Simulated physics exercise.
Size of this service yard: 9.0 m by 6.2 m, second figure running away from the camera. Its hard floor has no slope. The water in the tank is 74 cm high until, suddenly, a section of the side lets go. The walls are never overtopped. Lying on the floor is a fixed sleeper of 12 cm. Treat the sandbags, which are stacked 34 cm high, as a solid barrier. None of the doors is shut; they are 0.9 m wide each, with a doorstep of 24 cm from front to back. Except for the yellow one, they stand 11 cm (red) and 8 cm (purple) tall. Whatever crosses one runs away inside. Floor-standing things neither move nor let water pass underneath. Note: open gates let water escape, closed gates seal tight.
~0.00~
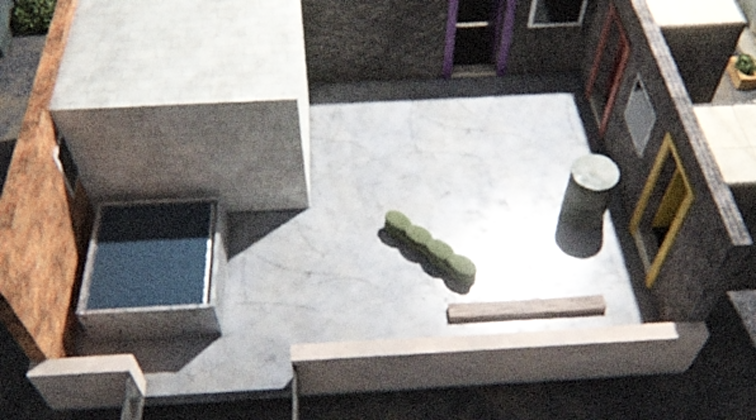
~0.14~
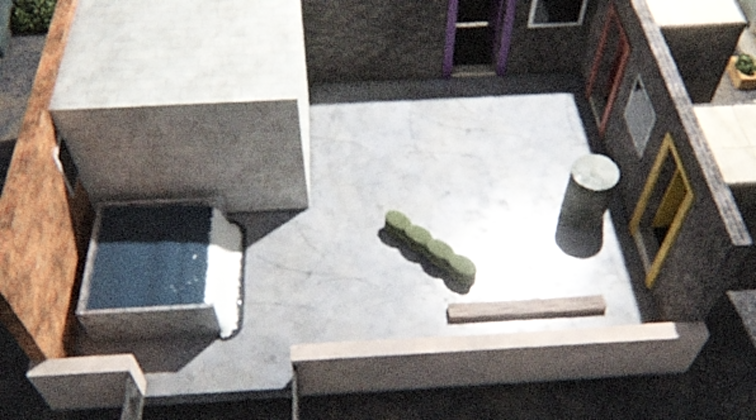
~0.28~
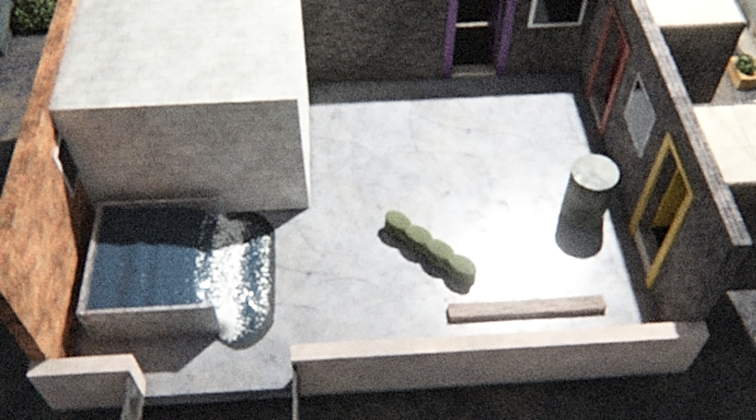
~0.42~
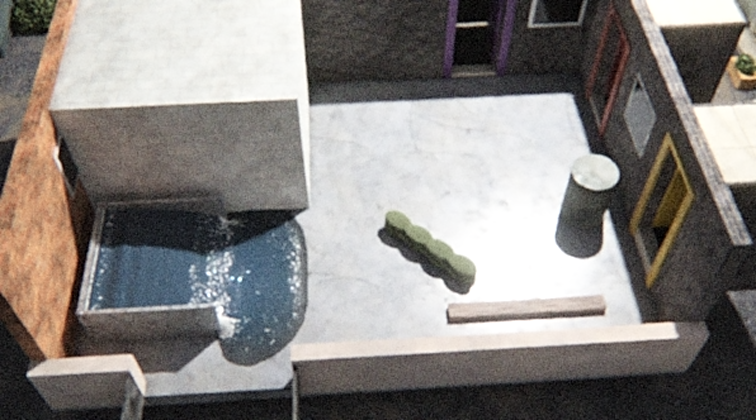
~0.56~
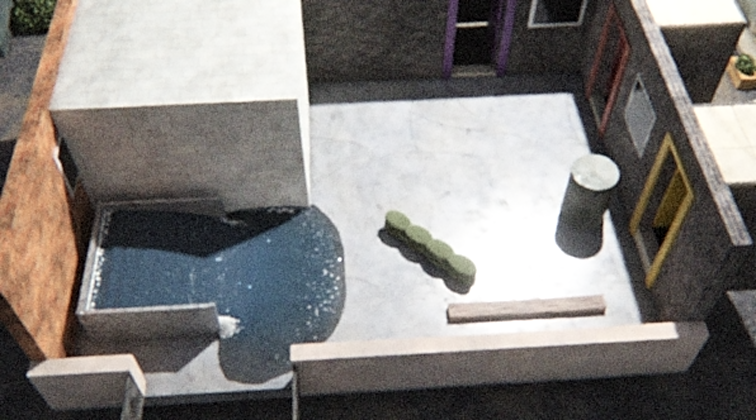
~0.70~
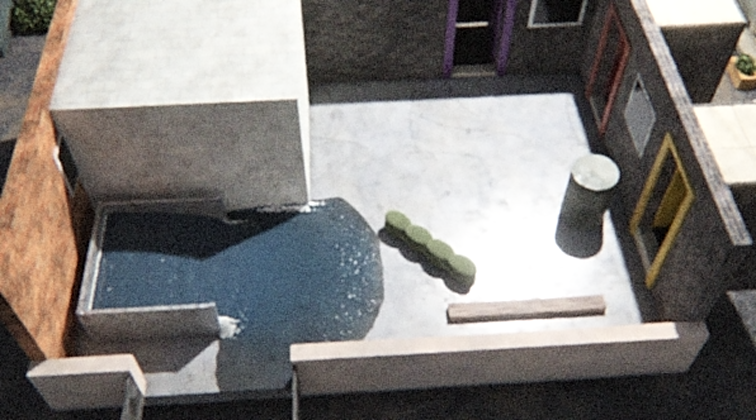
In a walled yard with a pale floor, a tank of dark blue water sits still at the left beside a large block. Its right side opens and water pours out, spreading rightward in a widening, glinting rounded sheet that nears the green bumpy row, while the column and low bar stay put.
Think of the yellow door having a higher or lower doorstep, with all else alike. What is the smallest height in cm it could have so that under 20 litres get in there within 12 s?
12.5 cm.
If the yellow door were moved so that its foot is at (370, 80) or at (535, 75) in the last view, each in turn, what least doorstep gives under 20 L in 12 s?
About 8.0 cm for the first and 10.0 cm for the second.
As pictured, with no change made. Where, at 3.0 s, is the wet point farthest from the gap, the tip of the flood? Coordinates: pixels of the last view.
Lab note: Front tip approx. (583, 106).
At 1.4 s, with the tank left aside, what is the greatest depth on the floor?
Close to 34 centimetres.
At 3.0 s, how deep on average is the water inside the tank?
On average, around 13 cm.
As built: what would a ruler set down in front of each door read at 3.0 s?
Depths, in cm - red: 8, purple: 0, yellow: 18.
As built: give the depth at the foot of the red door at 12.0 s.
About 4.5 centimetres.
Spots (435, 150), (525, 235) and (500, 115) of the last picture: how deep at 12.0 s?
Close to 8, 6 and 7 cm, one after the other.
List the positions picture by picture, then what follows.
In the first frame, the tank at (154, 255) is whole and still, 74 cm deep; the yellow door at (657, 220) is dry.
In the second frame, water pours out at (220, 270) and has run 0.2 m, to (235, 329); about 9 cm deep outside, 74 cm at the back.
In the third frame, the front is at (266, 324), 0.7 m from the gap at (220, 271); 1.5 m2 of floor is wet, 74 cm left at the back.
In the fourth frame, the front is at (301, 309), 1.3 m from the gap at (221, 272); 3.1 m2 of floor is wet, 68 cm left at the back.
In the fifth frame, the front is at (339, 307), 1.9 m from the gap at (221, 272); 4.9 m2 of floor is wet, 62 cm left at the back.
In the sixth frame, the gap is at (221, 272), the front 2.5 m out at (377, 301); the back of the tank holds 62 cm; 4.4 m in a straight line remain to the yellow door at (657, 220).
After 1.4 s water covers 30 % of the floor, deepest (34 cm) near (387, 239); it has not reached the yellow door.
After 3.0 s water covers 70 % of the floor, deepest (38 cm) near (653, 329); 18 cm at the yellow door, 0 litres in over its 26 cm doorstep.
After 12.0 s water covers 95 % of the floor, deepest (10 cm) near (435, 194); 5 cm at the yellow door, 0 litres in over its 26 cm doorstep.
At the yellow door as built, the water arrived by 2.3 s and peaked near 18 cm at 3.2 s.
Run again over the same 12 s with other heights there, 43 litres in over 10 cm, 12 litres over 14 cm. The limit of 20 litres is kept from about 12.5 cm up.
